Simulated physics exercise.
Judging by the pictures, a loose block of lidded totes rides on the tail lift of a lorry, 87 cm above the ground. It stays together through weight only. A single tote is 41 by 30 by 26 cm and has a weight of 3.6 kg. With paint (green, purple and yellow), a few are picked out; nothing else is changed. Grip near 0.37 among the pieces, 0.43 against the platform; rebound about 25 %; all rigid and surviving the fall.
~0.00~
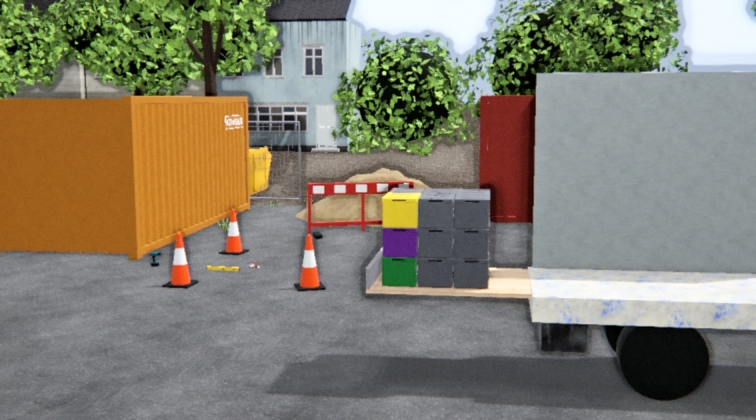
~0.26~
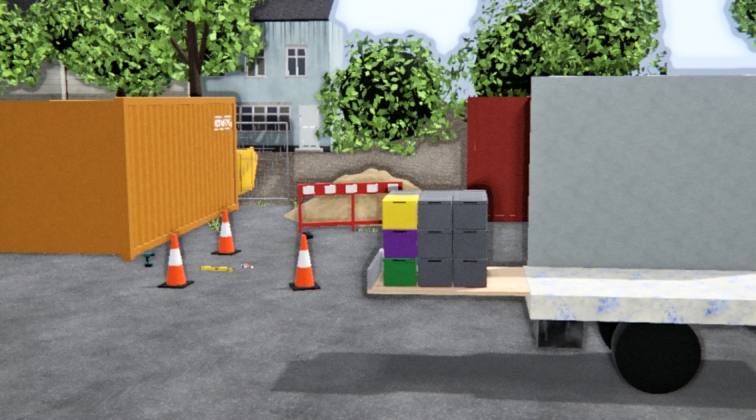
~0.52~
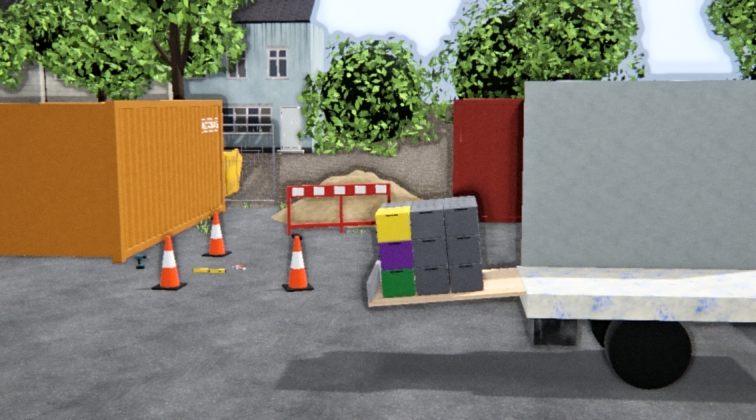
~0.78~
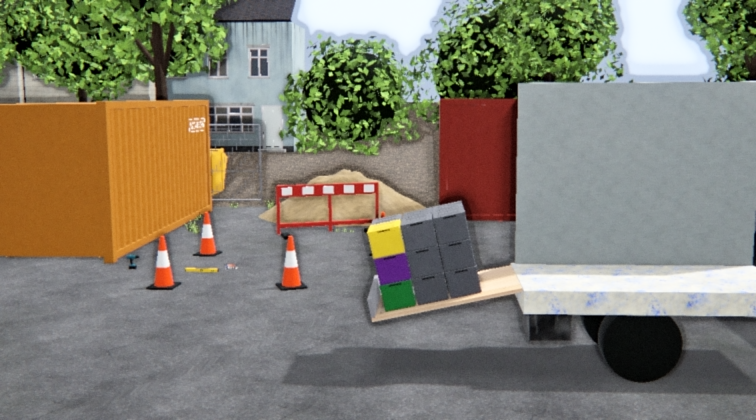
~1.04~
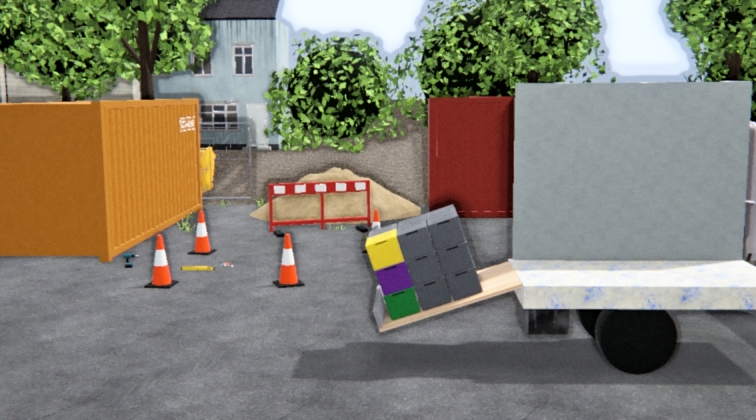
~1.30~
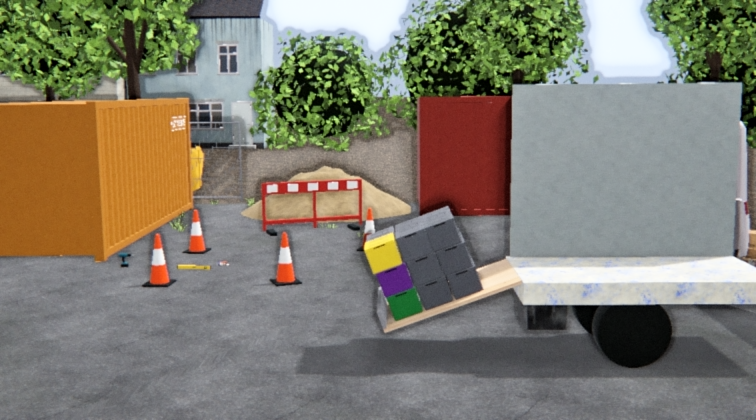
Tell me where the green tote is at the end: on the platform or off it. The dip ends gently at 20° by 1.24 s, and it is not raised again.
At the end the green tote is on the platform.
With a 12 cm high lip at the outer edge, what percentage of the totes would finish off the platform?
That would be 60 per cent.
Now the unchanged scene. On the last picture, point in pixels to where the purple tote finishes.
Resting position, last image: About (339, 342).
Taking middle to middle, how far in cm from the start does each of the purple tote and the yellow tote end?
Distances: Purple 130, yellow 170 (cm).
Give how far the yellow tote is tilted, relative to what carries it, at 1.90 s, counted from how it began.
Angle at that time, about 25 degrees.
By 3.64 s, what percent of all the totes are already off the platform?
45 per cent.
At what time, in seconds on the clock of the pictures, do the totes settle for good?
Near 6.0 s.
After 1.90 s, slope 20°; 2 of the 18 totes off the platform; green tote leaning 26°; yellow tote leaning 26°.
After 2.44 s, slope 20°; 4 of the 18 totes off the platform; green tote leaning 7°; yellow tote on its side.
After 3.64 s, slope 20°; 8 of the 18 totes off the platform; green tote shifted 9 cm; yellow tote on its side.
At rest (6.2 s), slope 20°; 9 of the 18 totes off the platform; green tote shifted 9 cm; yellow tote on its side; purple tote on its side. As the last picture would show them, middles, green tote near (397, 303), yellow tote near (312, 342).
